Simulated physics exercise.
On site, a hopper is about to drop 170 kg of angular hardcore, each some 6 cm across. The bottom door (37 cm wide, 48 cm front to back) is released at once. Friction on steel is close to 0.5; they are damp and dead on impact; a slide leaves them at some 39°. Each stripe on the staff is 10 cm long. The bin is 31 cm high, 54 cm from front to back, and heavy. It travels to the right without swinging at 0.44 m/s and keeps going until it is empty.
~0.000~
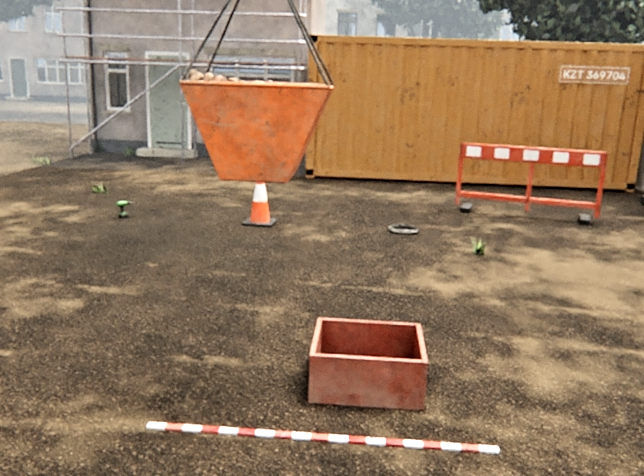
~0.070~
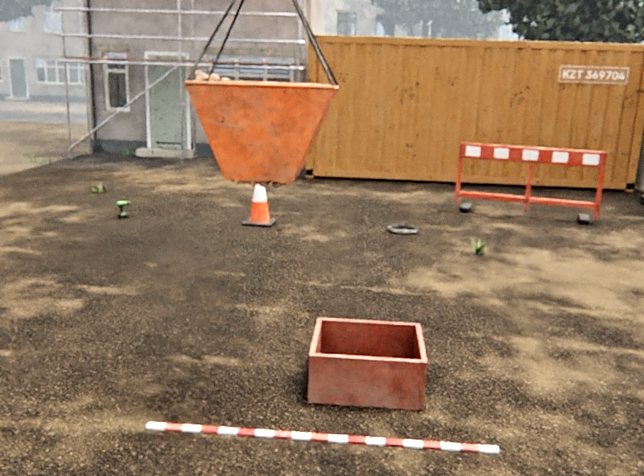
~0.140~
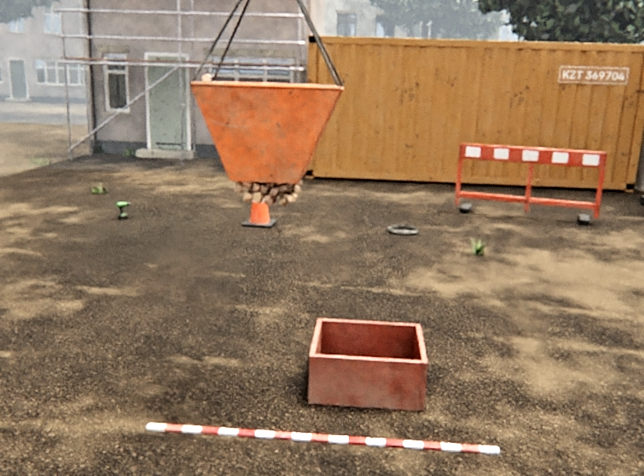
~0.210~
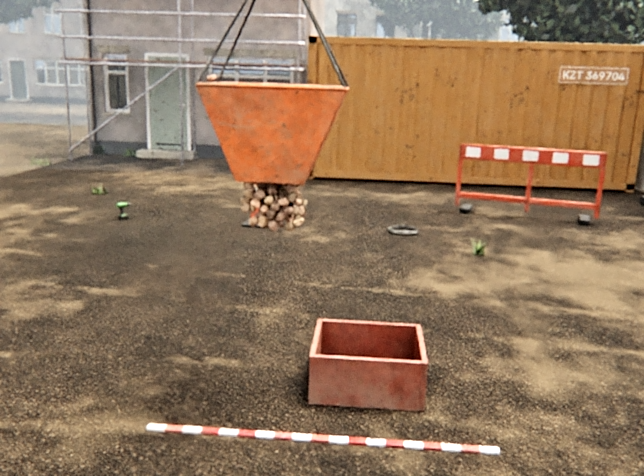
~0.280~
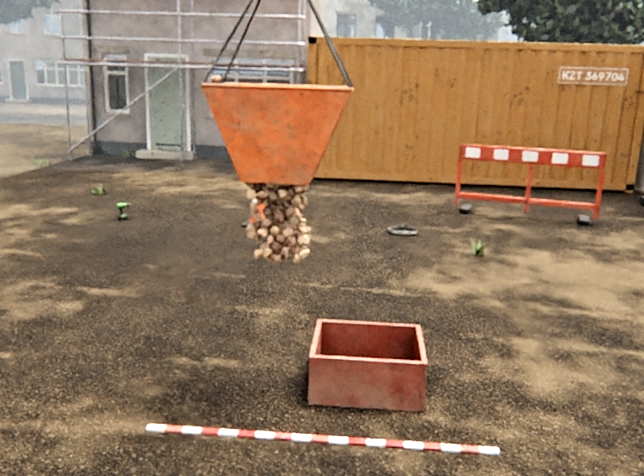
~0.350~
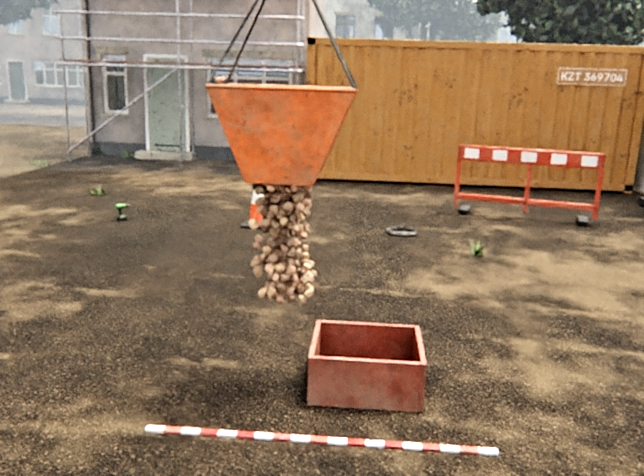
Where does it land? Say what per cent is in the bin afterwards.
Close to 37 in a hundred.
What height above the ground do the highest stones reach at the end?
About 28 cm.
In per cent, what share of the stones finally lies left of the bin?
Some 60 per cent of the load.
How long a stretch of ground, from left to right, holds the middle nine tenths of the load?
Roughly 110 cm.
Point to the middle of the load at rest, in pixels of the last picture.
Their middle is at about (299, 372).
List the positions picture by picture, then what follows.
In the first picture, the outlet is at (254, 172); nothing has dropped yet.
In the second picture, the outlet is at (258, 172); 4 % is out.
In the third picture, the outlet is at (264, 173); 11 % is out, the lowest stones still above the rim at (267, 196), 121 cm up.
In the fourth picture, the outlet is at (270, 174); 19 % is out, the lowest stones still above the rim at (273, 221), 106 cm up.
In the fifth picture, the outlet is at (275, 174); 29 % is out, the lowest stones still above the rim at (278, 253), 87 cm up.
In the sixth picture, the outlet is at (279, 175); 39 % is out, the lowest stones still above the rim at (278, 292), 62 cm up.
After 0.7 s, 5 % in the hopper, 79 % falling or lying left of the bin, 16 % falling or lying in the bin; the stones farthest right are at (359, 288).
After 1.1 s, 0 % in the hopper, 60 % falling or lying left of the bin, 36 % falling or lying in the bin, 3 % falling or lying beside or right of the bin; the stones farthest right are at (409, 369).
After 1.7 s, 0 % in the hopper, 60 % falling or lying left of the bin, 37 % falling or lying in the bin, 3 % falling or lying beside or right of the bin; the stones farthest right are at (413, 382).
After 2.6 s, 0 % in the hopper, 60 % falling or lying left of the bin, 37 % falling or lying in the bin, 3 % falling or lying beside or right of the bin; the stones farthest right are at (413, 382).
After 4.5 s, 0 % in the hopper, 60 % left of the bin, 37 % in the bin, 3 % beside or right of the bin; the stones farthest right are at (413, 382).
